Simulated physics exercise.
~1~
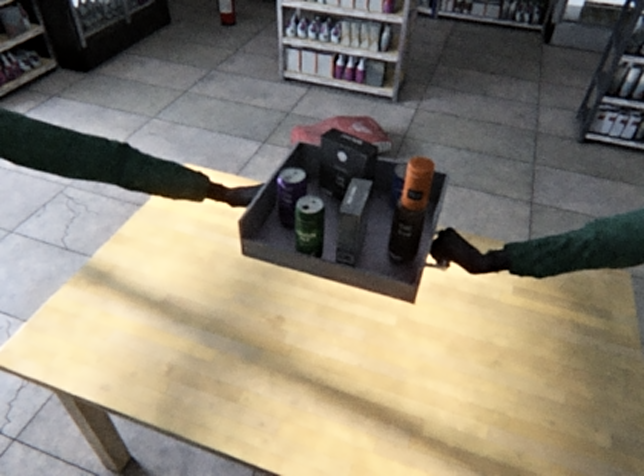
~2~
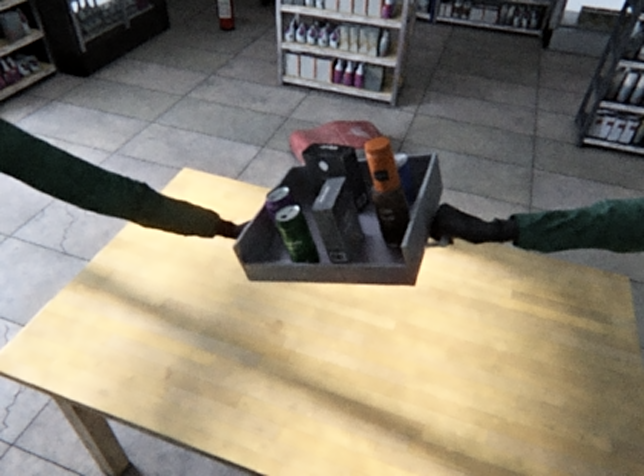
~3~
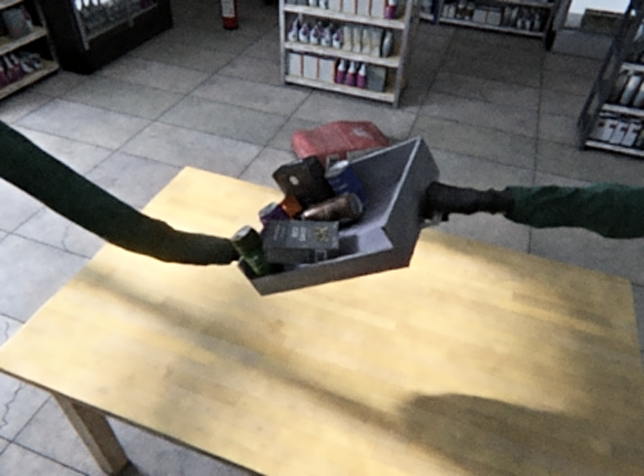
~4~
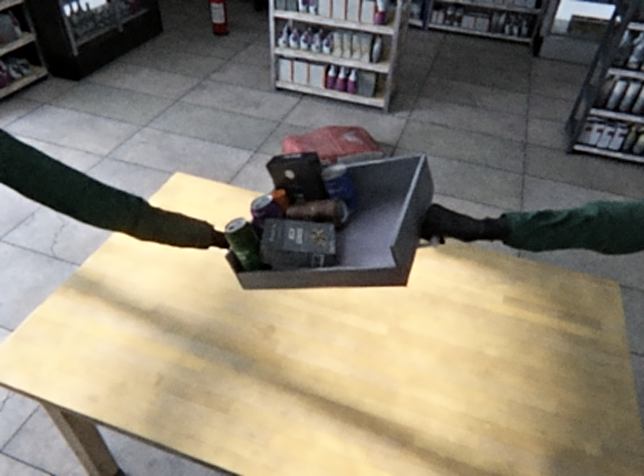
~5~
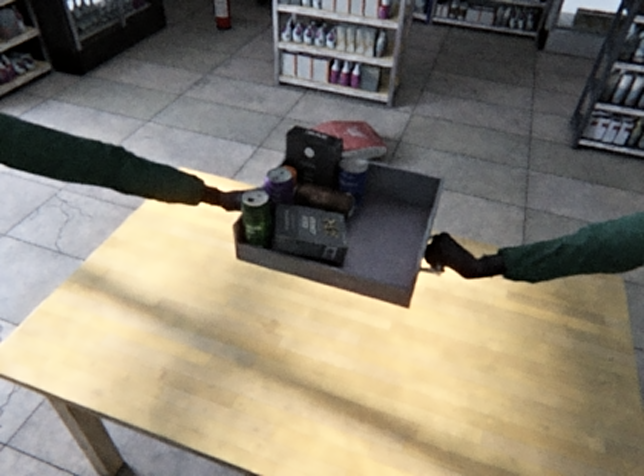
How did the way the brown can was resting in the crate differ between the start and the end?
At the start the brown can stood upright in the crate, but by the end it was lying on its side.
